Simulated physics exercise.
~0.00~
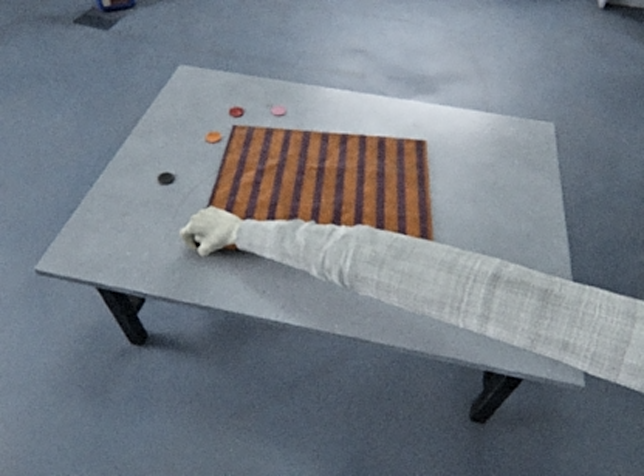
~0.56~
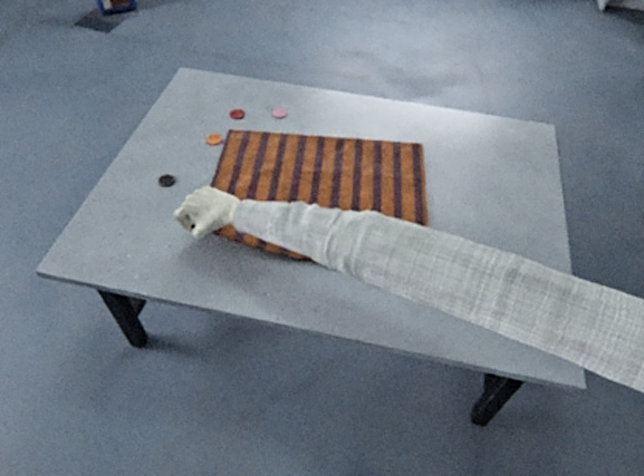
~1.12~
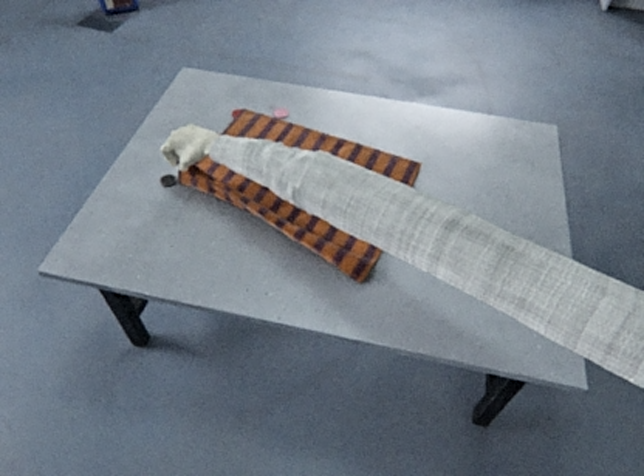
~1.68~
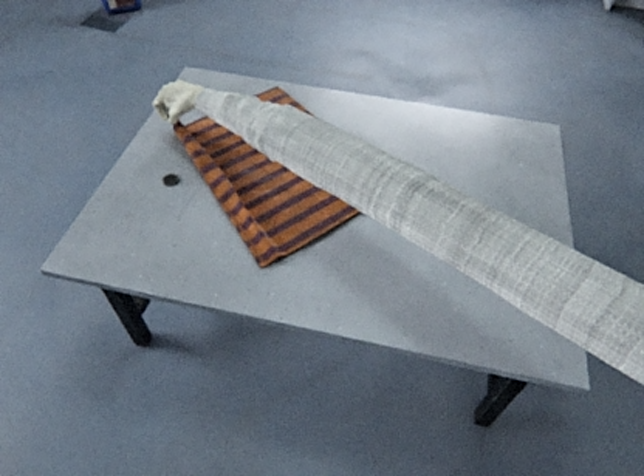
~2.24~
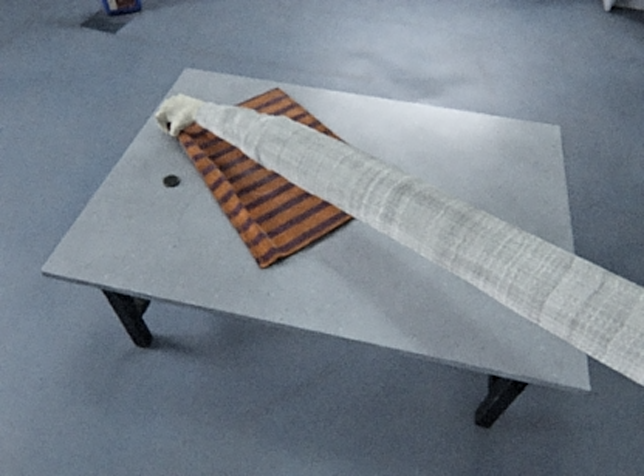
An arm drags a striped tea towel up and left over three small discs, leaving the black one uncovered.
